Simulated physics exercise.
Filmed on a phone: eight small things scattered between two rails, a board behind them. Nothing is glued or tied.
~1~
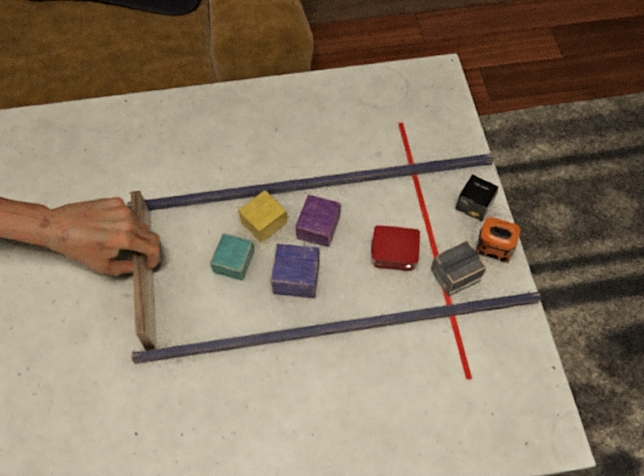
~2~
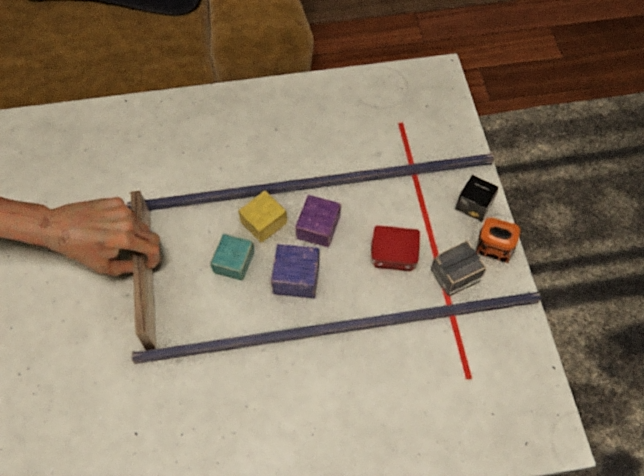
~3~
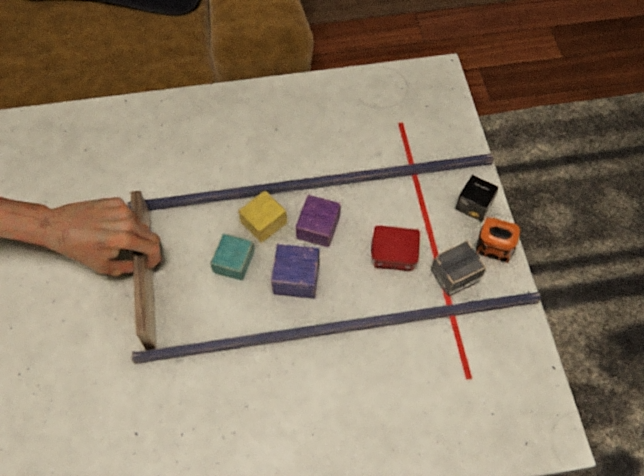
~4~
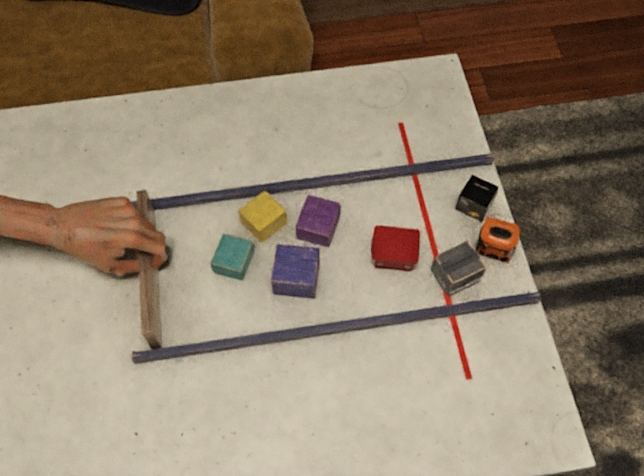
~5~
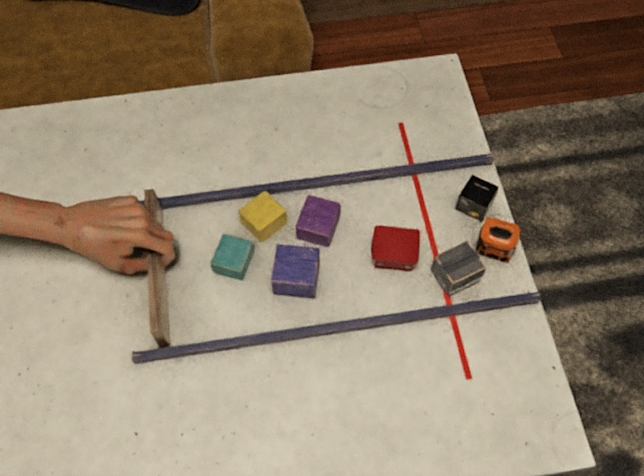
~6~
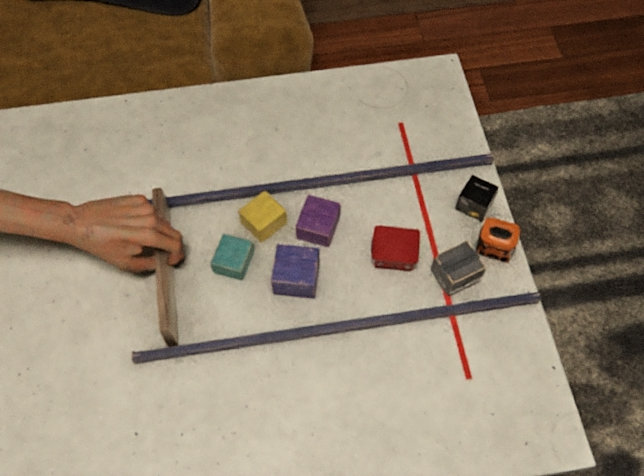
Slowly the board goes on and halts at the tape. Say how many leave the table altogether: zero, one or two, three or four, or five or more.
The number that fall off is one or two.
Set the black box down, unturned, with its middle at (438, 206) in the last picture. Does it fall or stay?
It holds on.
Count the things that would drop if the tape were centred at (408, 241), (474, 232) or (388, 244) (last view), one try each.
In that order 0, 5 and 0.
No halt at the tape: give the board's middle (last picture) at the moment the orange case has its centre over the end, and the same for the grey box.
About (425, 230), and (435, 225) for the other.
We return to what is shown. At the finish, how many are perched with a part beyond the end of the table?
It comes to 1.
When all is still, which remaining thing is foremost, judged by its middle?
The grey box.
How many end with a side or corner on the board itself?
That makes 3.
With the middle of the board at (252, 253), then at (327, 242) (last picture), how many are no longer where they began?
By then 3, and 5.
Early on, none off yet; orange case at rest near (498, 240); black box at rest near (477, 198); grey box at rest near (458, 269).
Finally, the number that fall off is one or two; lost, black box and orange case.
